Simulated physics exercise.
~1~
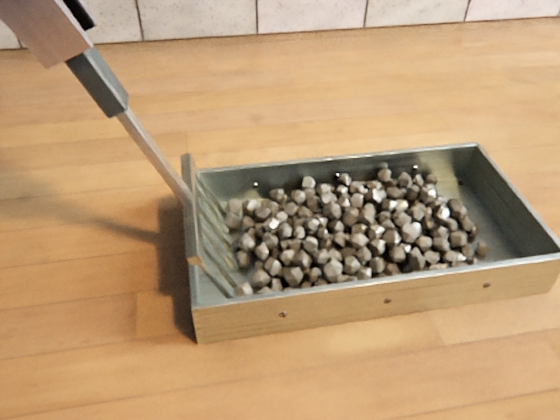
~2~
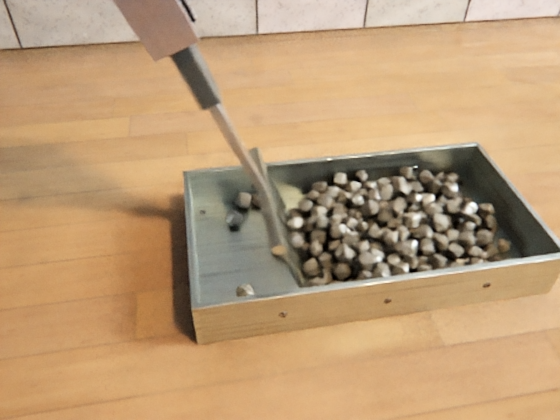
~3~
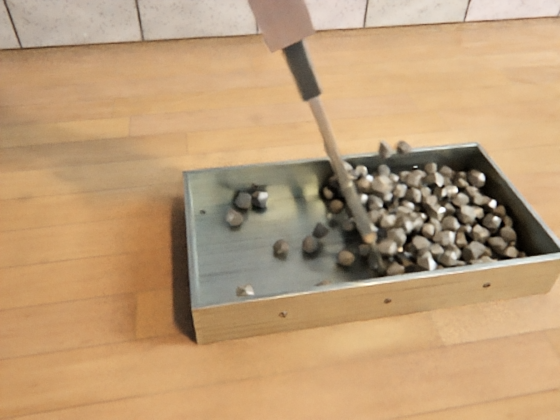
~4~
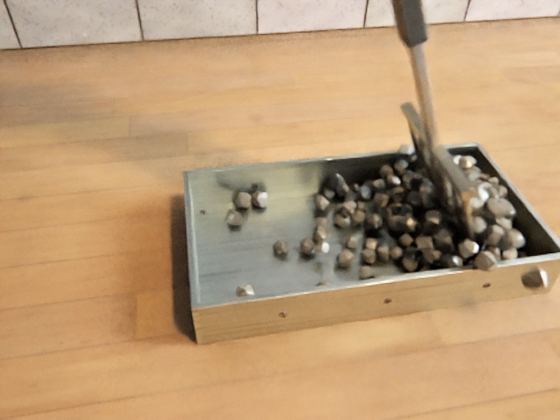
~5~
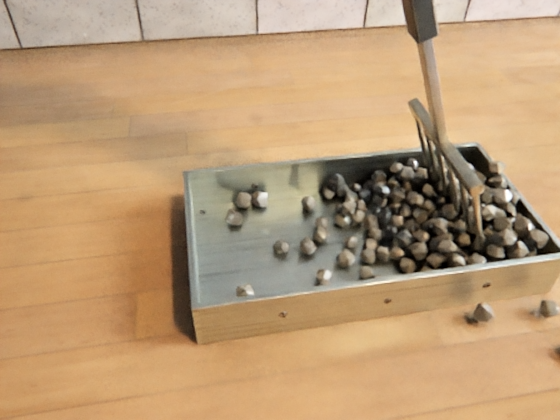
A rake pushes small pebbles rightward across a tray, and a few spill onto the table.
